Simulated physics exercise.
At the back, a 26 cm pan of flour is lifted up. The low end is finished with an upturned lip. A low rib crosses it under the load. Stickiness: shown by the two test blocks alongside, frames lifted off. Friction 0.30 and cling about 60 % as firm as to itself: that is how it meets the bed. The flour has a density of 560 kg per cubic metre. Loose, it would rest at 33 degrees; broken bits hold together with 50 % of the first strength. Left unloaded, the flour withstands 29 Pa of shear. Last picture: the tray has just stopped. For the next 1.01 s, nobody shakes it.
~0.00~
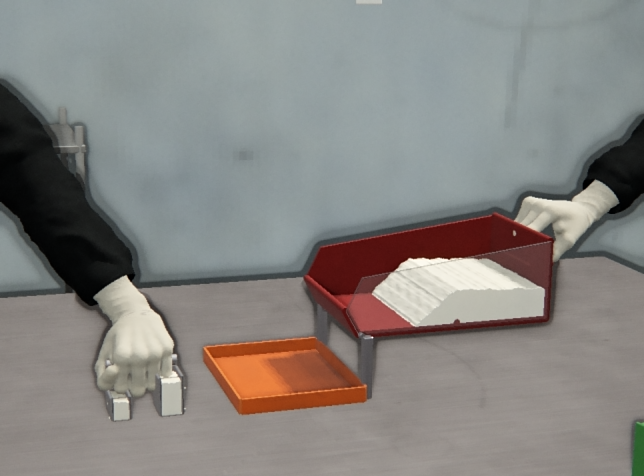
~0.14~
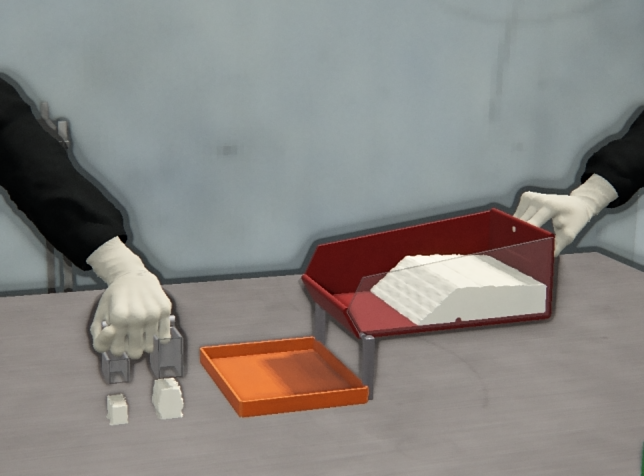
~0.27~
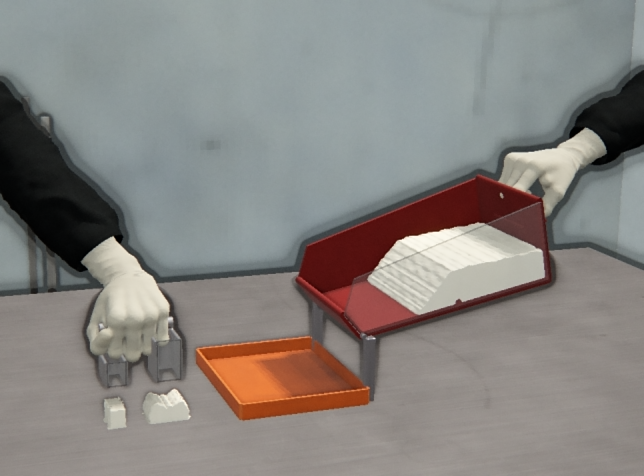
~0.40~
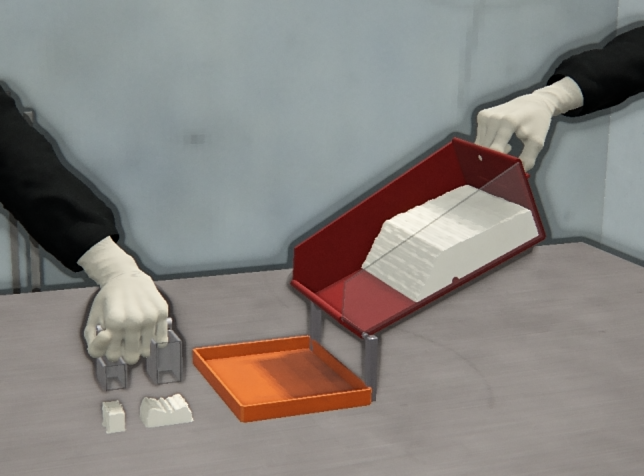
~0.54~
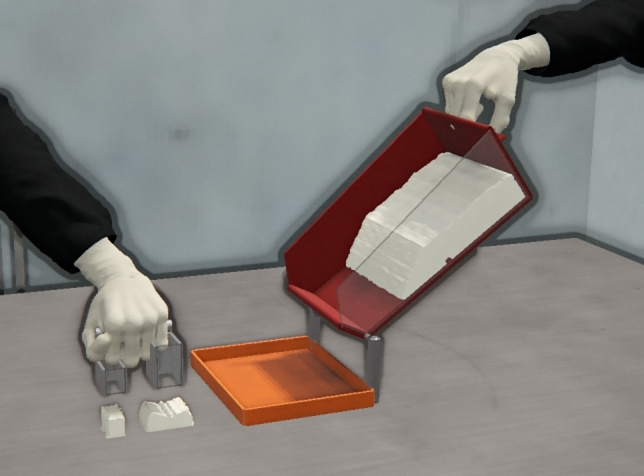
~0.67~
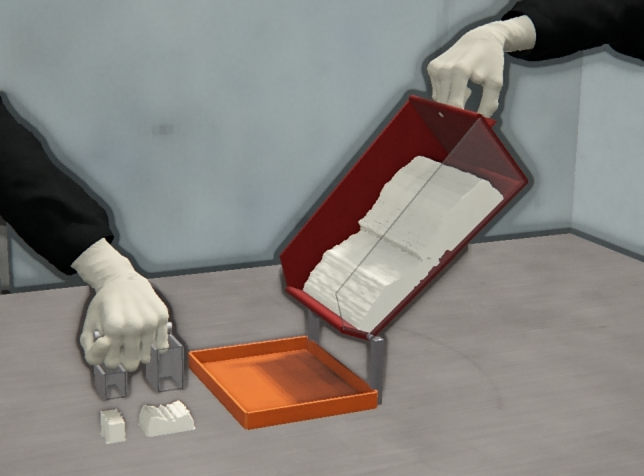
White flour slides down a red pan as a gloved hand raises its right end, after two small blocks are unmoulded at left.
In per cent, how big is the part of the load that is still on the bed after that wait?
69 %.
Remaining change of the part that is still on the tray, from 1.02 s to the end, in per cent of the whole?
I'd put it at close to 7 percent.
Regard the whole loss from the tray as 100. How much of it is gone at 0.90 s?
Close to 40 in a hundred.
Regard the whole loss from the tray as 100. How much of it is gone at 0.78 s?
Fraction so far: Roughly 10 %.
After 0.78 s, the tilt is 40 degrees and 98 % is on the bed.
After 0.90 s, the tilt is 40 degrees and 88 % is on the bed.
After 1.02 s, the tilt is 40 degrees and 76 % is on the bed.
After 1.14 s, the tilt is 40 degrees and 72 % is on the bed.
After 1.65 s, the tilt is 40 degrees and 69 % is on the bed.
